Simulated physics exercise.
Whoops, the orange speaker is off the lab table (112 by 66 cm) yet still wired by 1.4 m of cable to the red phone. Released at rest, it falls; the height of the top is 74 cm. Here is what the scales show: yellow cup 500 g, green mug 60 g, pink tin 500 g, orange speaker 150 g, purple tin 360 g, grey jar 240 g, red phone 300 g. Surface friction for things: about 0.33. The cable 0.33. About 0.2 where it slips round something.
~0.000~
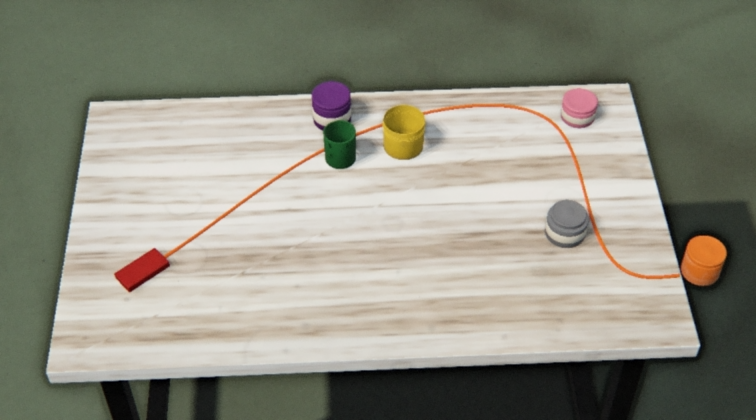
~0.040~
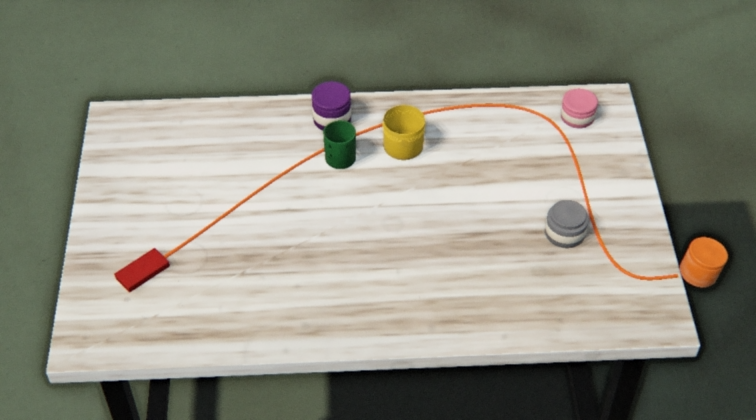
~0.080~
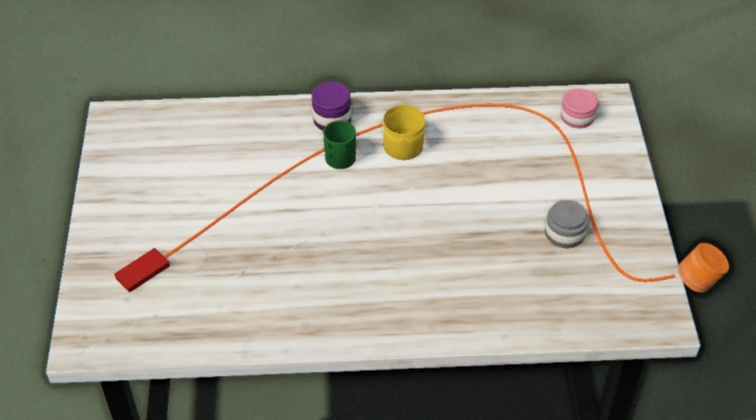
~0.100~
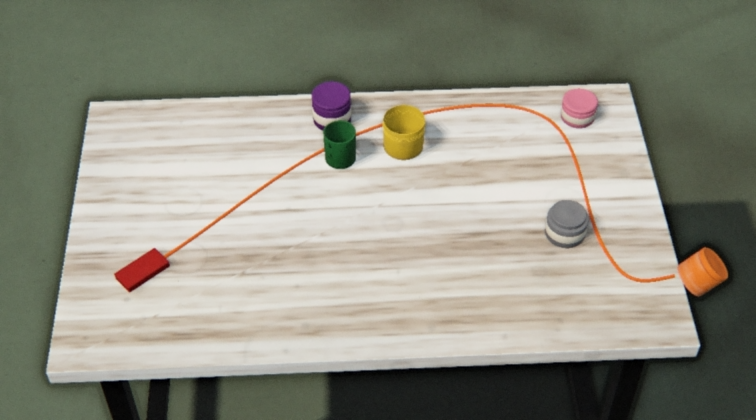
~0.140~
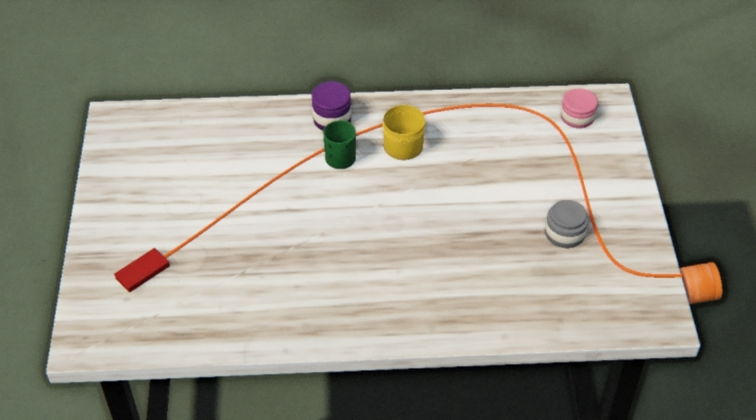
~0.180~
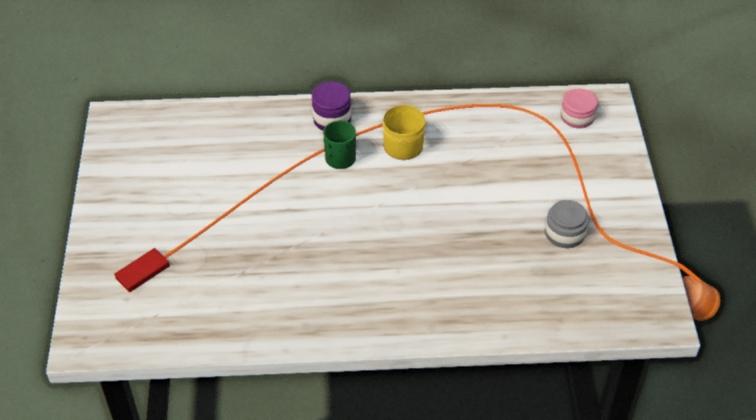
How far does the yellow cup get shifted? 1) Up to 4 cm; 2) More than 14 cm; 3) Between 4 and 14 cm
Up to 4 cm (1).
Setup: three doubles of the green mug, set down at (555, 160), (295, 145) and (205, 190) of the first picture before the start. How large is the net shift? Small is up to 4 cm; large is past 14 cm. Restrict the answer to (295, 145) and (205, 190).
Slight, then slight.
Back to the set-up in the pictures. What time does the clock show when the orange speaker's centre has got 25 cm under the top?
The clock reads 0.30 s at that moment.
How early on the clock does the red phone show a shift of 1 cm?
Red phone: 0.36 s.
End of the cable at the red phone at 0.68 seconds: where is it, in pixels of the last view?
(207, 234) or thereabouts.
At 0.4 s, the cable's tail end at (185, 245); yellow cup 2 cm off its start, orange speaker over the edge, green mug 9 cm off its start.
At 0.7 s, the cable's tail end at (207, 234); yellow cup 2 cm off its start, orange speaker over the edge, green mug 15 cm off its start.
At 0.9 s, the cable's tail end at (217, 229); yellow cup 2 cm off its start at (405, 126), orange speaker over the edge, green mug 15 cm off its start at (384, 177).
At 1.2 s, the cable's tail end at (220, 228); yellow cup 2 cm off its start, orange speaker over the edge, green mug 15 cm off its start.
At 2.4 s, the cable's tail end at (221, 227); yellow cup 2 cm off its start at (406, 126), orange speaker over the edge, green mug 15 cm off its start at (384, 177), red phone 12 cm off its start at (198, 235).
